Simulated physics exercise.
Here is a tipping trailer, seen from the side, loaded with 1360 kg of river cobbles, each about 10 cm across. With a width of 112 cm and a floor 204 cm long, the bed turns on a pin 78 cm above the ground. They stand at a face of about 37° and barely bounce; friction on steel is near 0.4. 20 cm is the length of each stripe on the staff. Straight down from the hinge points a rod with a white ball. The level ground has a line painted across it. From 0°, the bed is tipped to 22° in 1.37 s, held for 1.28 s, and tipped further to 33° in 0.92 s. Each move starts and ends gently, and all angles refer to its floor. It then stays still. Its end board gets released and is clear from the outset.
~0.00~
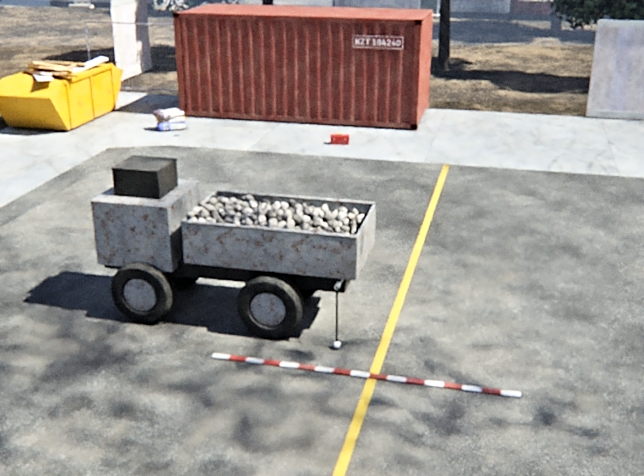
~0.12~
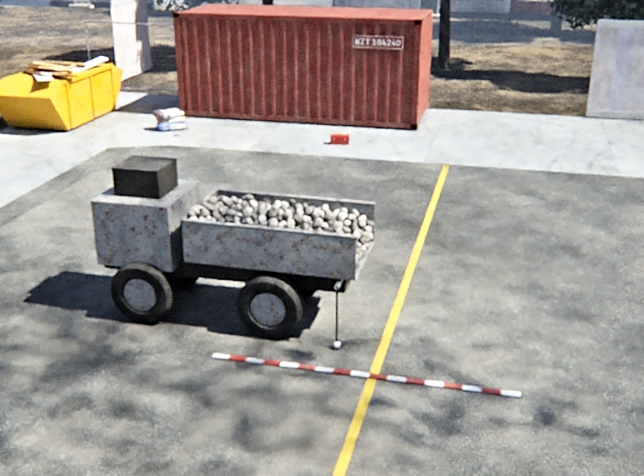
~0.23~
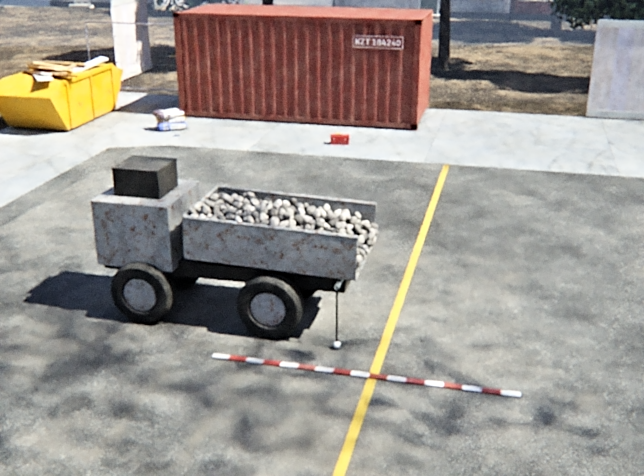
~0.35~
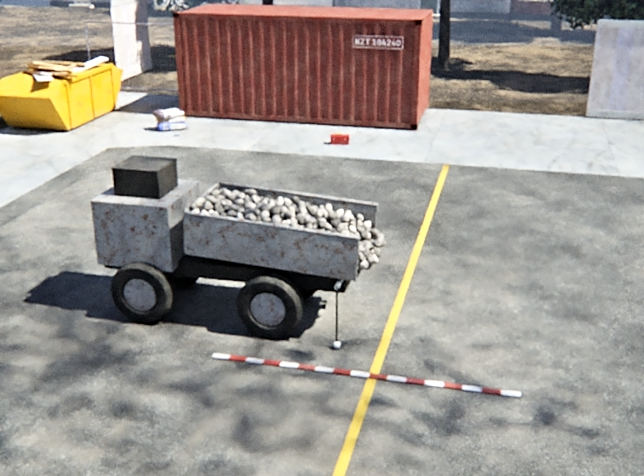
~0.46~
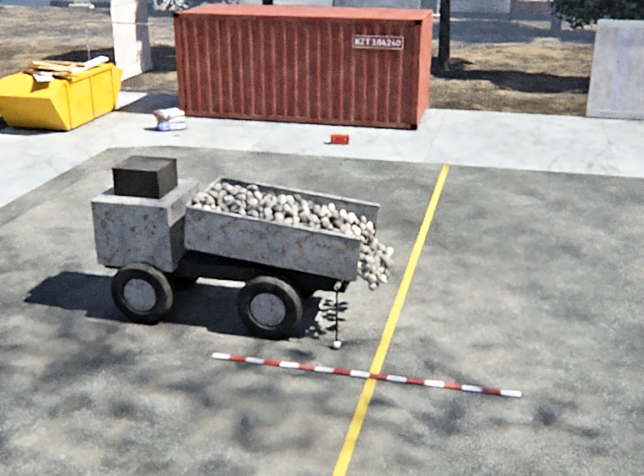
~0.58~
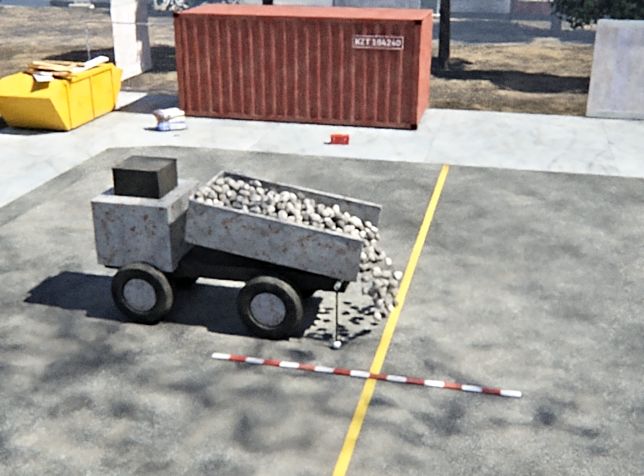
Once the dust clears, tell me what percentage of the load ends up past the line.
I would put it at 70 %.
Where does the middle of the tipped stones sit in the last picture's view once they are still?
Resting centre: About (411, 321).
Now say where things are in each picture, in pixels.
In the first frame, the bed is at 0°, its lip at (356, 280); the top of the load is at (283, 209).
In the second frame, the bed is at 0°, its lip at (356, 280); the top of the load is at (277, 208); the stones move at 0.2 m/s on average.
In the third frame, the bed is at 2°, its lip at (356, 280); the top of the load is at (256, 203); 1 % has left.
In the fourth frame, the bed is at 4°, its lip at (356, 281); the top of the load is at (247, 198); 3 % has left.
In the fifth frame, the bed is at 6°, its lip at (356, 281); the top of the load is at (237, 193); 3 % has left.
In the sixth frame, lip at (356, 282), floor tilted 8°, highest stones at (233, 187); 4 % has left.
After 1.0 s the floor is at 19°; 90 % in the bed, 7 % short of the line, 4 % past the line; the foremost stones are at (420, 332).
After 1.5 s the floor is at 22°; 78 % in the bed, 12 % short of the line, 10 % past the line; the foremost stones are at (449, 328).
After 4.0 s the floor is at 33°; 1 % in the bed, 29 % short of the line, 69 % past the line; the foremost stones are at (523, 343).
After 6.9 s the floor is at 33°; 0 % in the bed, 29 % short of the line, 71 % past the line; the foremost stones are at (527, 346).
